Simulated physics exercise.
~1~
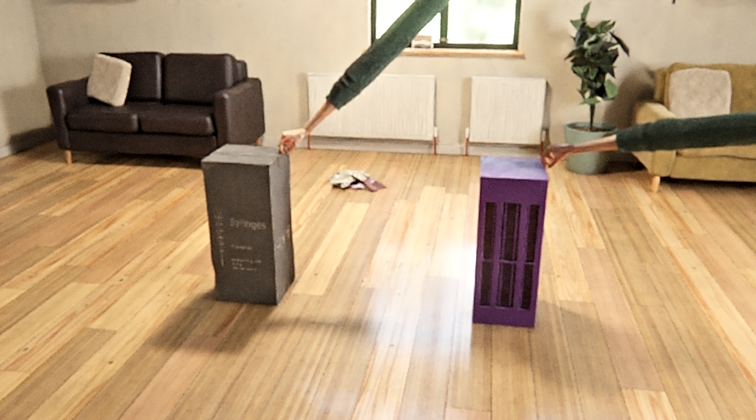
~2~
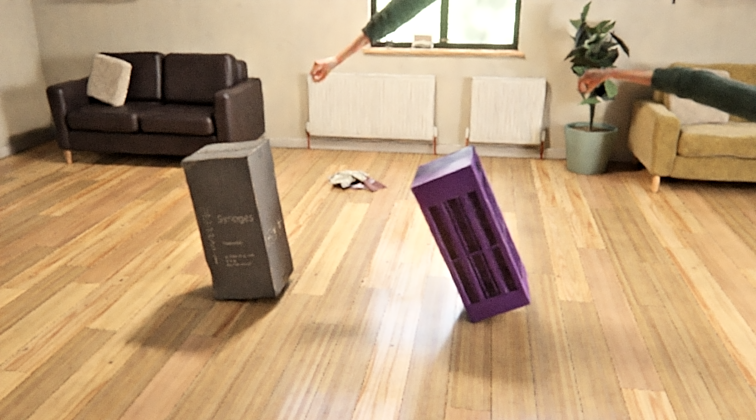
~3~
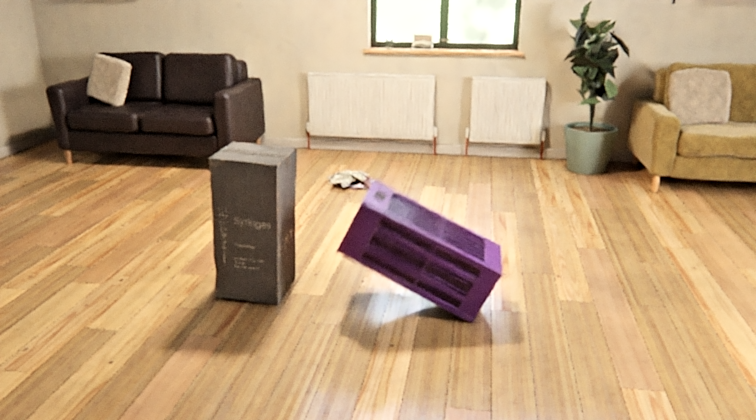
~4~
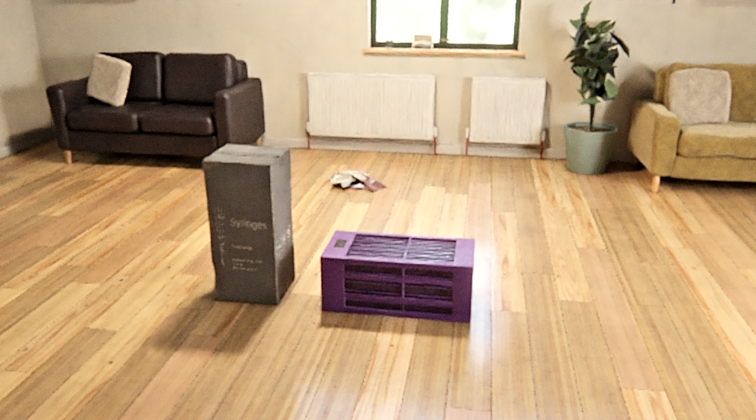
A tall purple crate toppled to the left and landed on its side on the wooden floor after two hands shoved it and a grey box, then drew back. The grey box only tipped left briefly before rocking back and standing upright.
